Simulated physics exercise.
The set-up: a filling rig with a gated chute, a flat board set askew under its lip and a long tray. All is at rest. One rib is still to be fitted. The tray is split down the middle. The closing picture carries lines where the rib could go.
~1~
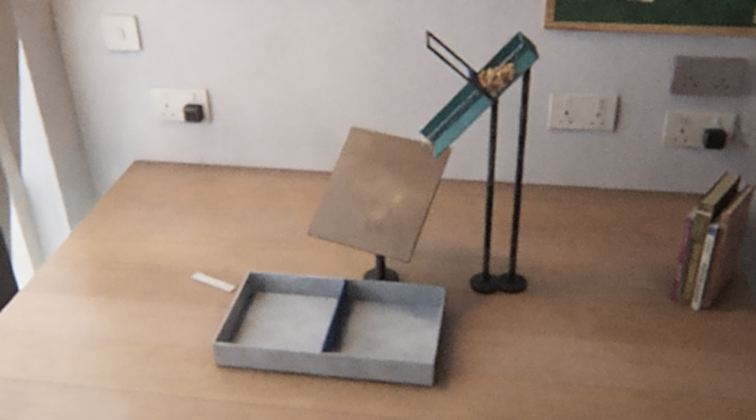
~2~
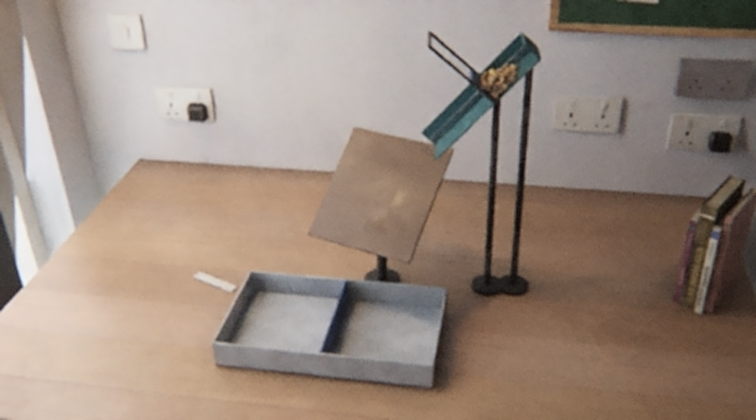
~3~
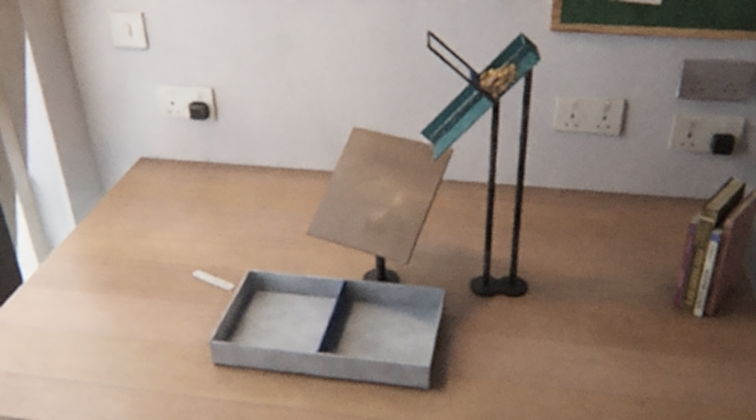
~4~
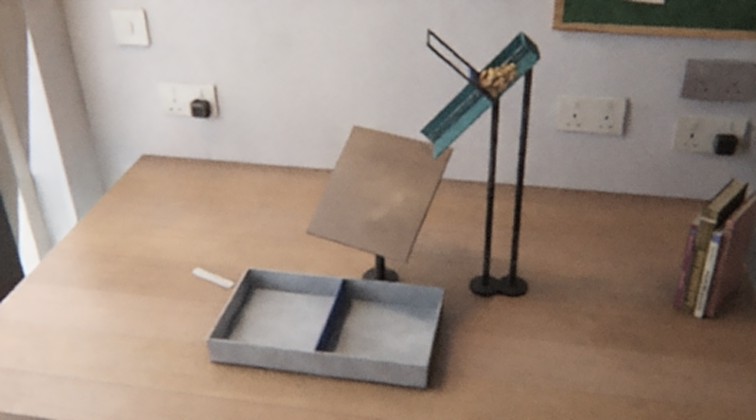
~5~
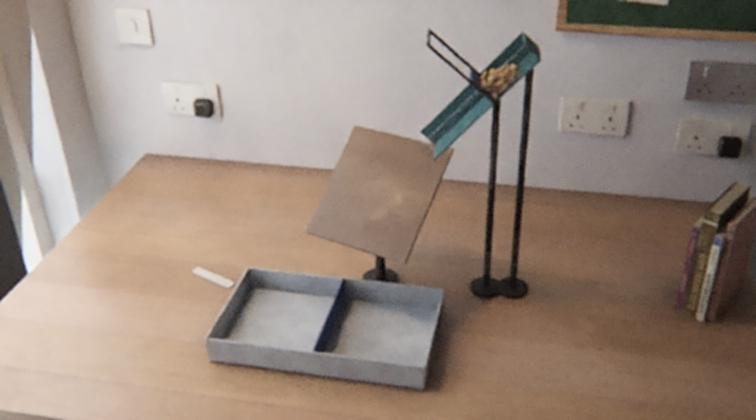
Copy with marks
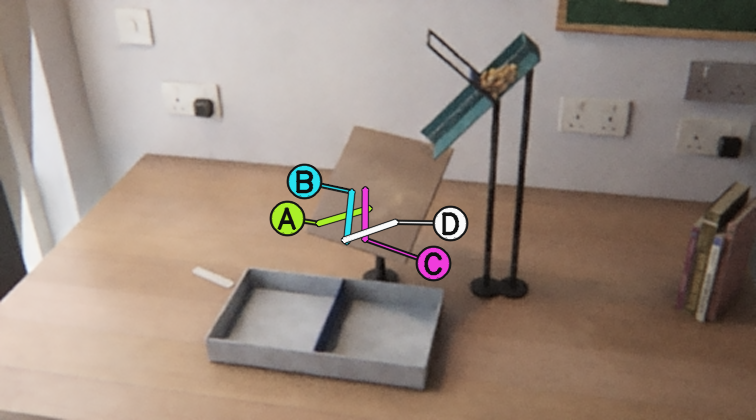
Nothing on the desk moved beyond a slight drift of the view; a teal chute holding pale, lumpy bits behind its gate stayed still above a slanted brown board and a divided grey tray.
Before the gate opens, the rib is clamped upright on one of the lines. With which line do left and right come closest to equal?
A beats the others.
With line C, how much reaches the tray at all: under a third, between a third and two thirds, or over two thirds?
Over two thirds.
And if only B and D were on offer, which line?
Line B.
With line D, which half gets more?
The left half.
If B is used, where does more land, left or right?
More lands on the right.
On the marked copy, line A from (369, 208) to (318, 223); line B from (351, 191) to (346, 241); line C from (365, 189) to (365, 239); line D from (395, 222) to (344, 240).
For line A, of what is caught, close to two thirds in the left half, close to a third in the right.
For line B, of what is caught, a small share in the left half, the bulk in the right.
For line C, of what is caught, a small share in the left half, all but a few in the right.
For line D, of what is caught, all but a few in the left half, only a few in the right.
